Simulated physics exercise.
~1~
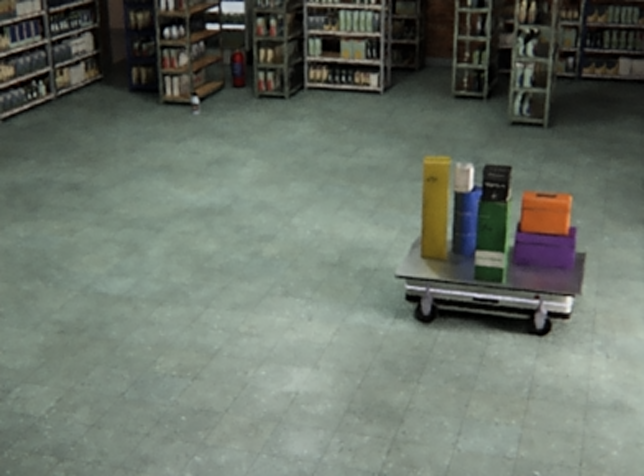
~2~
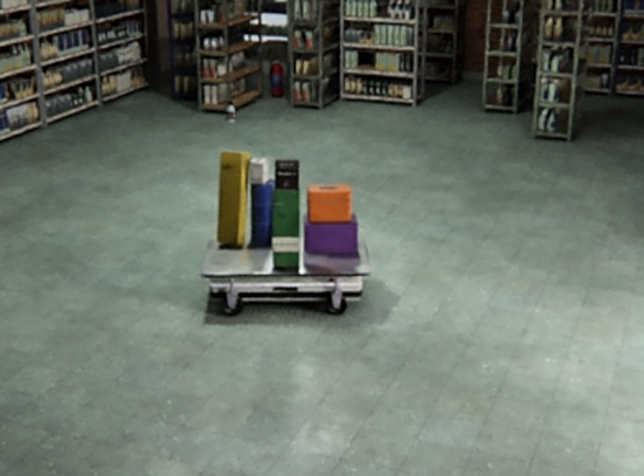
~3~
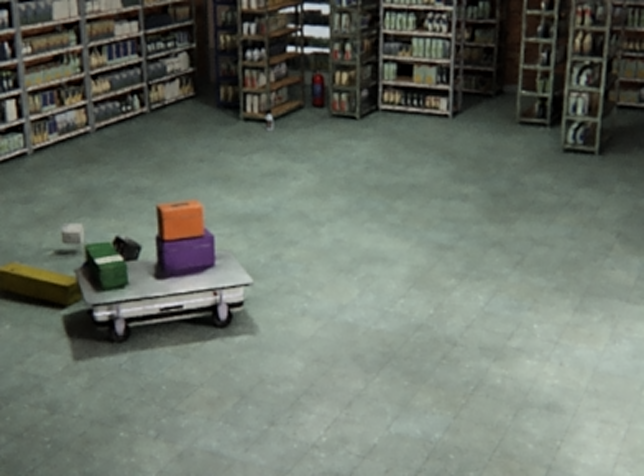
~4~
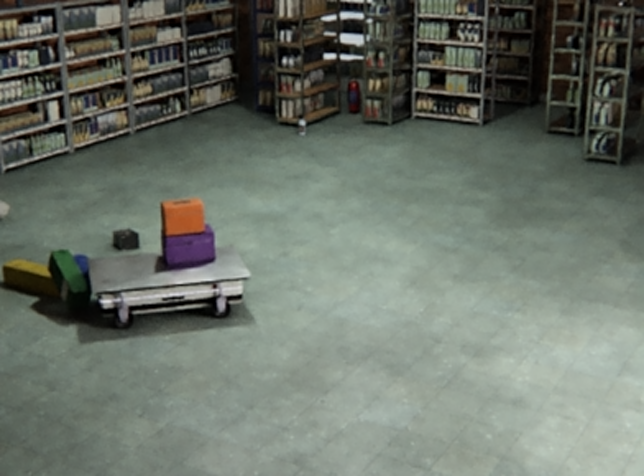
A flat cart carrying upright boxes and two stacked toolboxes rolls left across a storeroom floor and turns as its load tips. The white parcel, yellow, black and green boxes and blue canister end up off the stopped cart, while the orange and purple toolboxes remain stacked aboard.
